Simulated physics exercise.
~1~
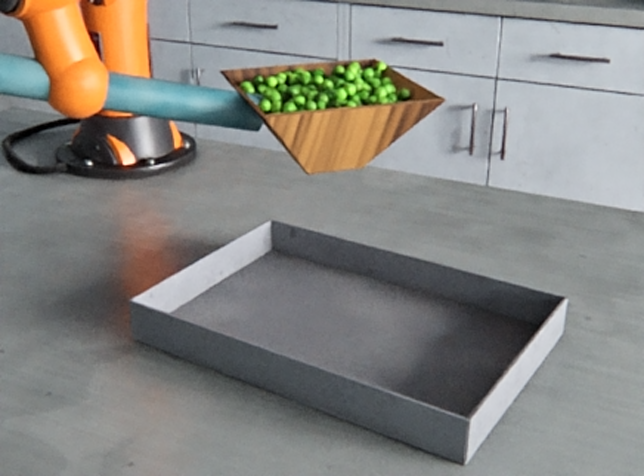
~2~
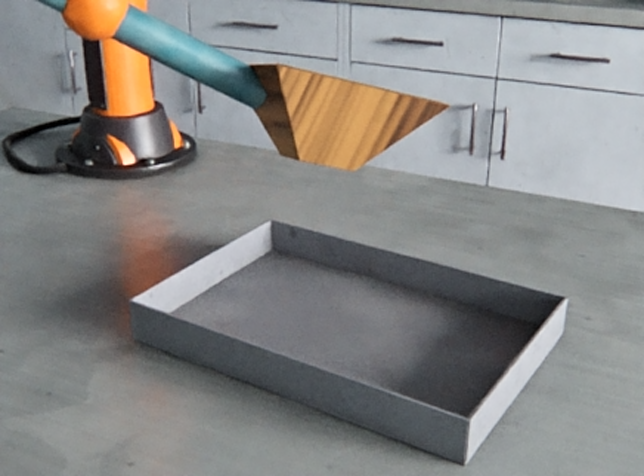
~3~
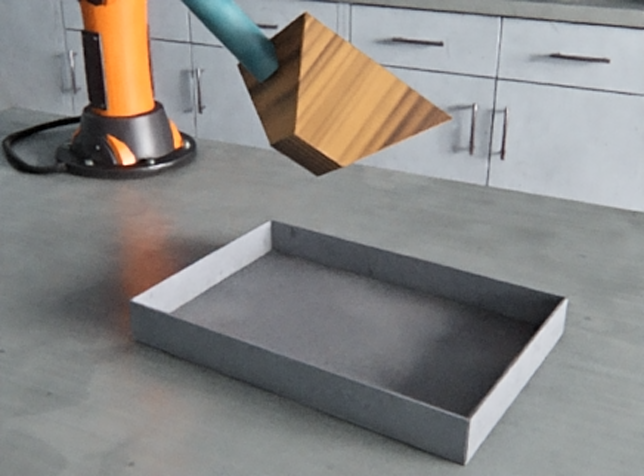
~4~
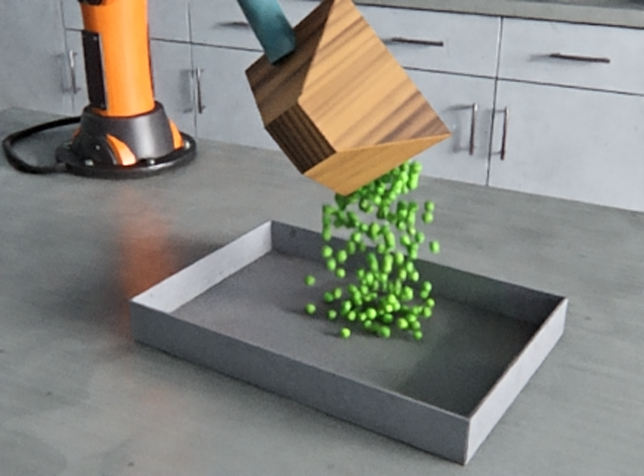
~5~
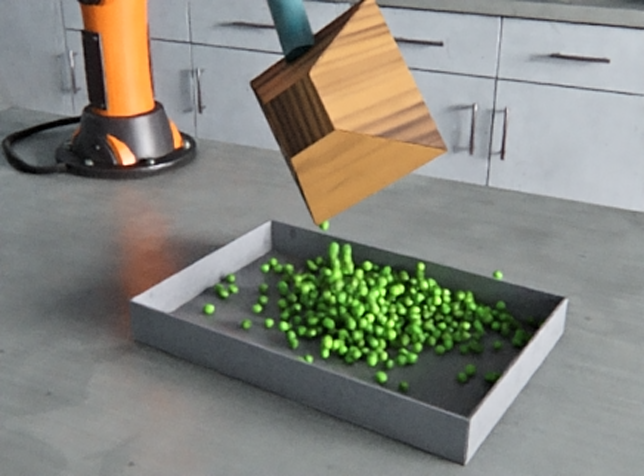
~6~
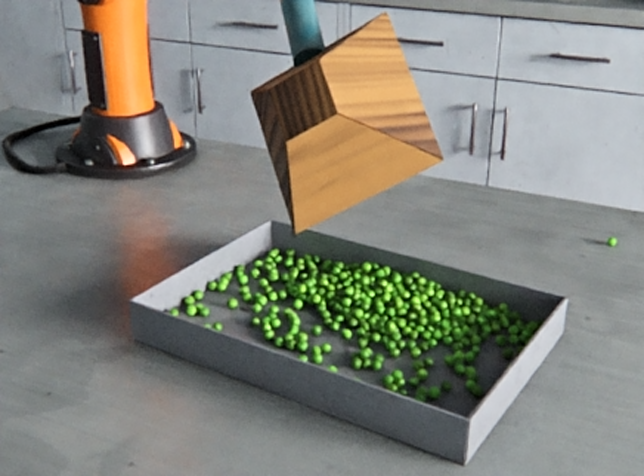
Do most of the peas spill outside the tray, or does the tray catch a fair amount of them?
The tray catches a middling amount of peas, which spread over much of its floor. Only a single pea is seen lying on the worktop outside it.
